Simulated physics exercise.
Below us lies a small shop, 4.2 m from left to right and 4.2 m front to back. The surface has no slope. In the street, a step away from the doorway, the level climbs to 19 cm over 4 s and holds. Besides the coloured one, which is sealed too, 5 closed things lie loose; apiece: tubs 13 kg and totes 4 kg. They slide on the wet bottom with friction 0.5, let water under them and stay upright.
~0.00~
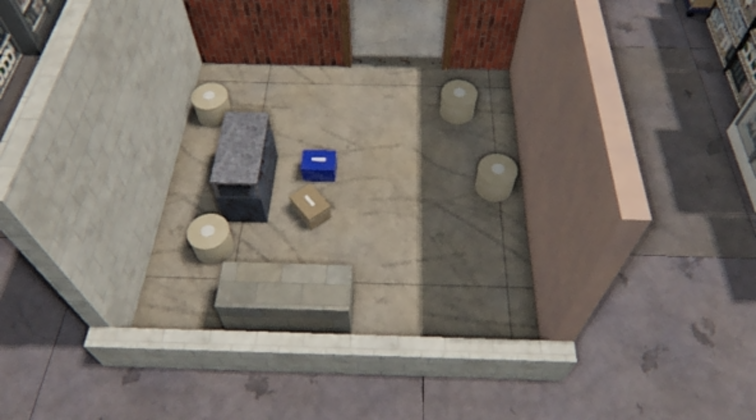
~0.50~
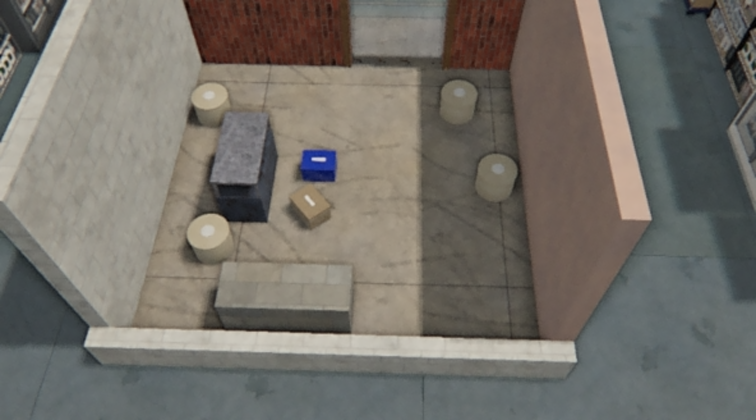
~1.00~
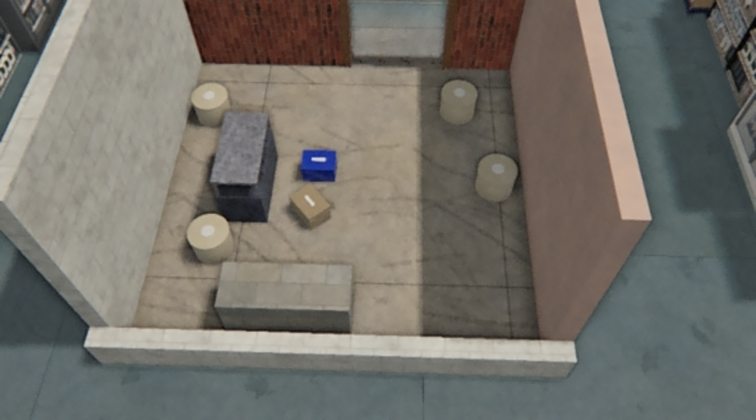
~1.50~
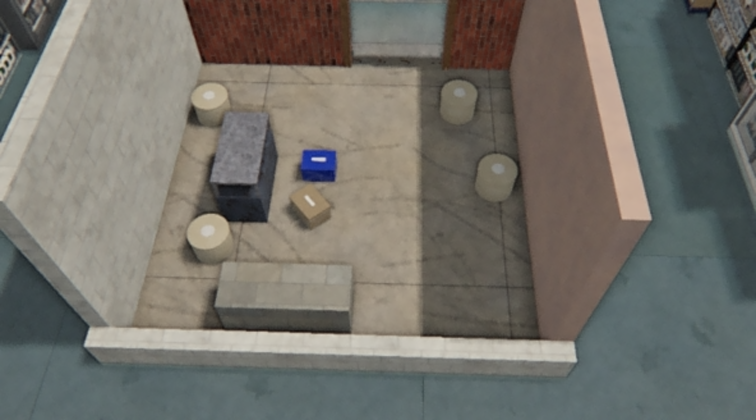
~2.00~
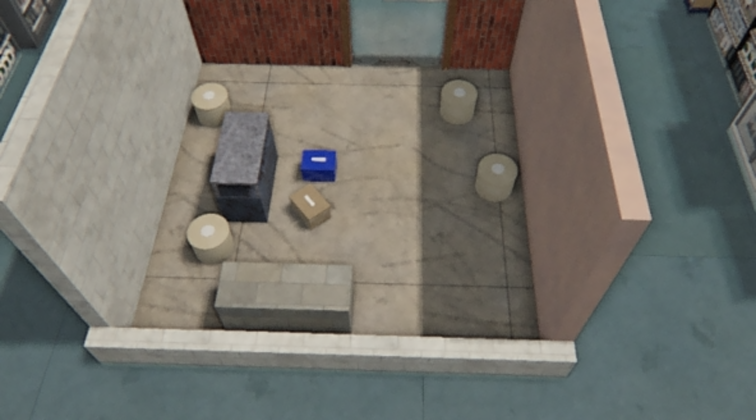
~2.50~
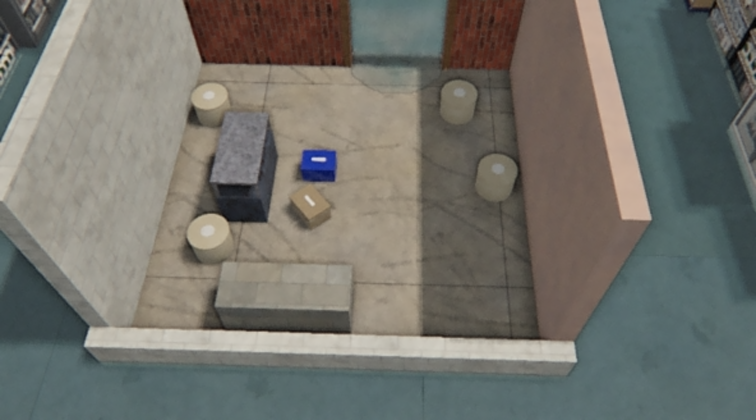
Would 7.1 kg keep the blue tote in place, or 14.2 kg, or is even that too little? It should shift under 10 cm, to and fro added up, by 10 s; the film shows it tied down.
I expect that only the larger load is enough.
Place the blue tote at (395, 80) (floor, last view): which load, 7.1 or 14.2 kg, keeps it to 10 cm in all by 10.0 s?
Neither holds.
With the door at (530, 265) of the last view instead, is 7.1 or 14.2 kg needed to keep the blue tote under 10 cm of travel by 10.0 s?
Then neither weight holds it.
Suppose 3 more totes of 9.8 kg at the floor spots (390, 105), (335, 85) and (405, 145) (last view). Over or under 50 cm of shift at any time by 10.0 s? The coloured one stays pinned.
In turn: Over, under, more.
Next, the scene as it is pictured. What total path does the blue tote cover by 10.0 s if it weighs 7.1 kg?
Some 150 cm in all.
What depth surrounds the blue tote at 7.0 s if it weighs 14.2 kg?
About 6 cm.
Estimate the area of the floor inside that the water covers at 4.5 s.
Some 5.5 m2.
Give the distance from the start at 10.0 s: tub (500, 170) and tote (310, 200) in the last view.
In turn: 10 cm, 80 cm.
After 3.5 s the blue tote would be 0 cm from its start with 7.1 kg and 0 cm from its start with 14.2 kg; 0 cm of water round it then.
After 4.5 s the blue tote would be 0 cm from its start with 7.1 kg and 0 cm from its start with 14.2 kg; 3 cm of water round it then.
After 7.0 s the blue tote would be 103 cm from its start with 7.1 kg and 0 cm from its start with 14.2 kg; 6 cm of water round it then.
After 10.0 s the blue tote would be 142 cm from its start with 7.1 kg and 0 cm from its start with 14.2 kg; 6 cm of water round it then.
